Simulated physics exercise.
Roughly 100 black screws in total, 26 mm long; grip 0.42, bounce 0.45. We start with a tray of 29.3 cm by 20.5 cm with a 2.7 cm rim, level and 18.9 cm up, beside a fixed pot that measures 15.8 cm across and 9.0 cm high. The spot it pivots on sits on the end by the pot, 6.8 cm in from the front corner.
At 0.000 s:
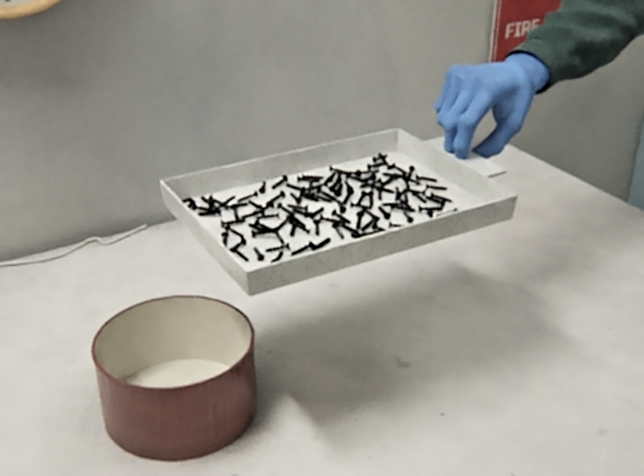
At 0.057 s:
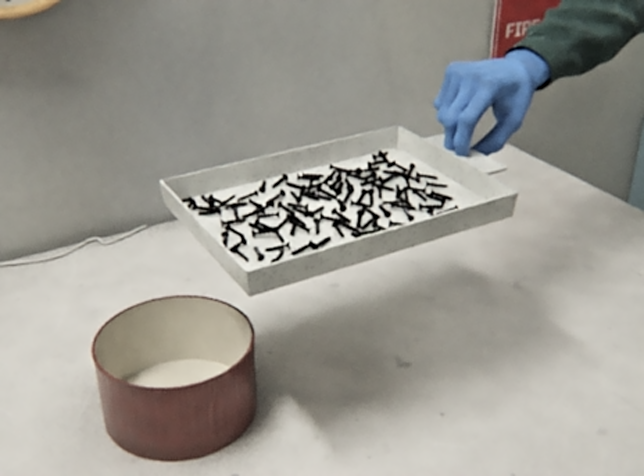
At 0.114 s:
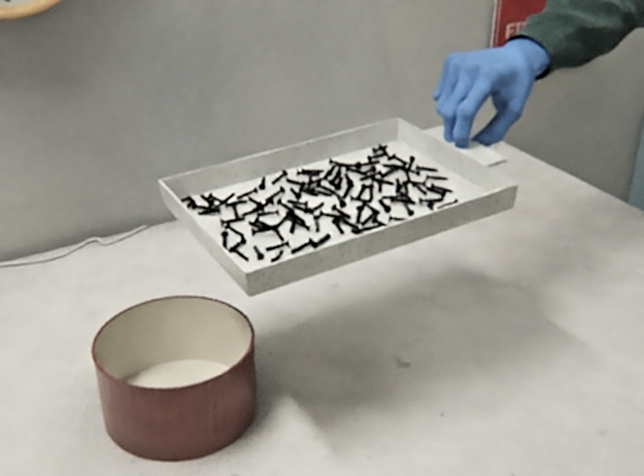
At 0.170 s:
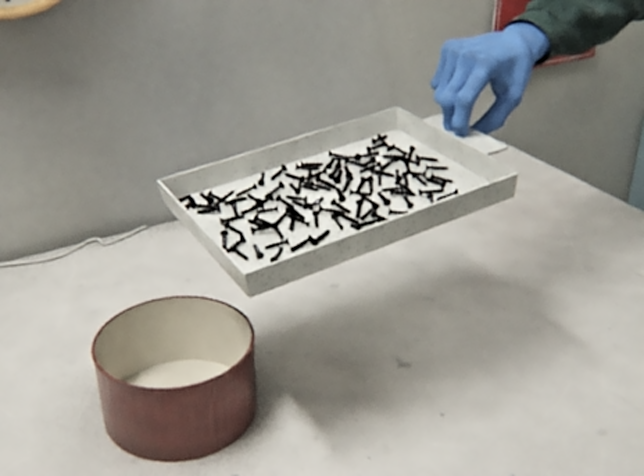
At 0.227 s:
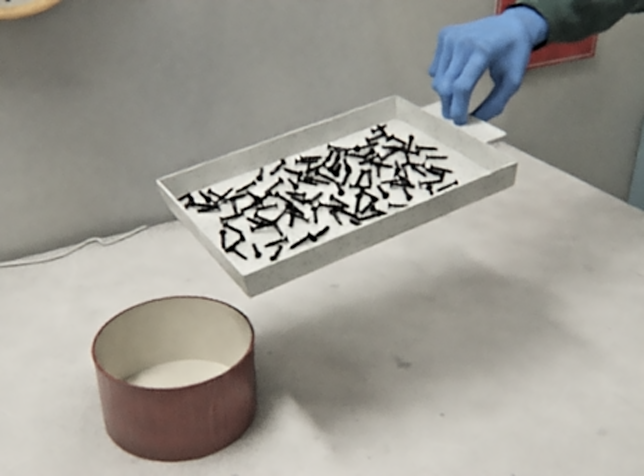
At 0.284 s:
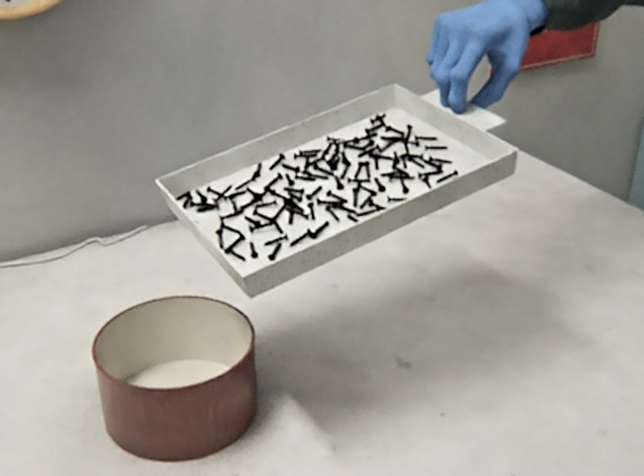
At the start, a blue-gloved hand grips the tab at the right end of a level white tray of scattered black screws, above a table with a round reddish-brown pot at left. The hand gradually raises that end, tilting the tray slightly down toward the left, while the screws stay spread across it.
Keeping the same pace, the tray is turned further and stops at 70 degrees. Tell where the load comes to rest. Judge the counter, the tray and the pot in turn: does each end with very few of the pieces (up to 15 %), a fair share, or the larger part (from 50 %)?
Counter: Very few. Tray: The larger part. Pot: Very few.
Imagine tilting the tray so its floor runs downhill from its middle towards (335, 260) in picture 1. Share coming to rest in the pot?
Estimate: Near 0 per cent.
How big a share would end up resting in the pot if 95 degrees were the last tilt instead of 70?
The pot would get around 70 per cent.
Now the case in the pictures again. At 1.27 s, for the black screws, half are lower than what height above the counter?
The halfway mark is near 22 cm.
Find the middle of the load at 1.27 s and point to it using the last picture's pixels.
Load centre, approx.: (212, 229) px.
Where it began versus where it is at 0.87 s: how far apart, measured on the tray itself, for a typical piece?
By then it sits near 9 cm from where it began.
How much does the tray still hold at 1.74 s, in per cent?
About 100%.
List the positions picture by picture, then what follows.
Tray tilt 0 degrees, front corners at (248, 269) and (514, 194); middle of the pieces at (340, 205); pot at (174, 338), in the first frame.
Tray tilt 1 degrees, front corners at (248, 269) and (515, 191); middle of the pieces at (340, 204), in the second frame.
Tray tilt 3 degrees, front corners at (247, 270) and (515, 183); middle of the pieces at (340, 200), in the third frame.
Tray tilt 5 degrees, front corners at (246, 271) and (515, 172), lowest corner left front; middle of the pieces at (340, 194), in the fourth frame.
Tray tilt 8 degrees, front corners at (245, 272) and (514, 161), lowest corner left front; middle of the pieces at (339, 187), in the fifth frame.
Tray tilt 11 degrees, front corners at (244, 274) and (514, 149), lowest corner left front; middle of the pieces at (338, 181); pot at (174, 338). Its pace works out near 50 degrees a second, in the sixth frame.
After 0.87 s, tilt 38 degrees; the tray holds 100 %, the pot 0 %.
Then, at 1.27 s, tilt 57 degrees; the tray holds 100 %, the pot 0 %.
Then, at 1.74 s, tilt 70 degrees; the tray holds 100 %, the pot 0 %.
By 2.0 s all is still; counter 0 %, tray 100 %, pot 0 %.
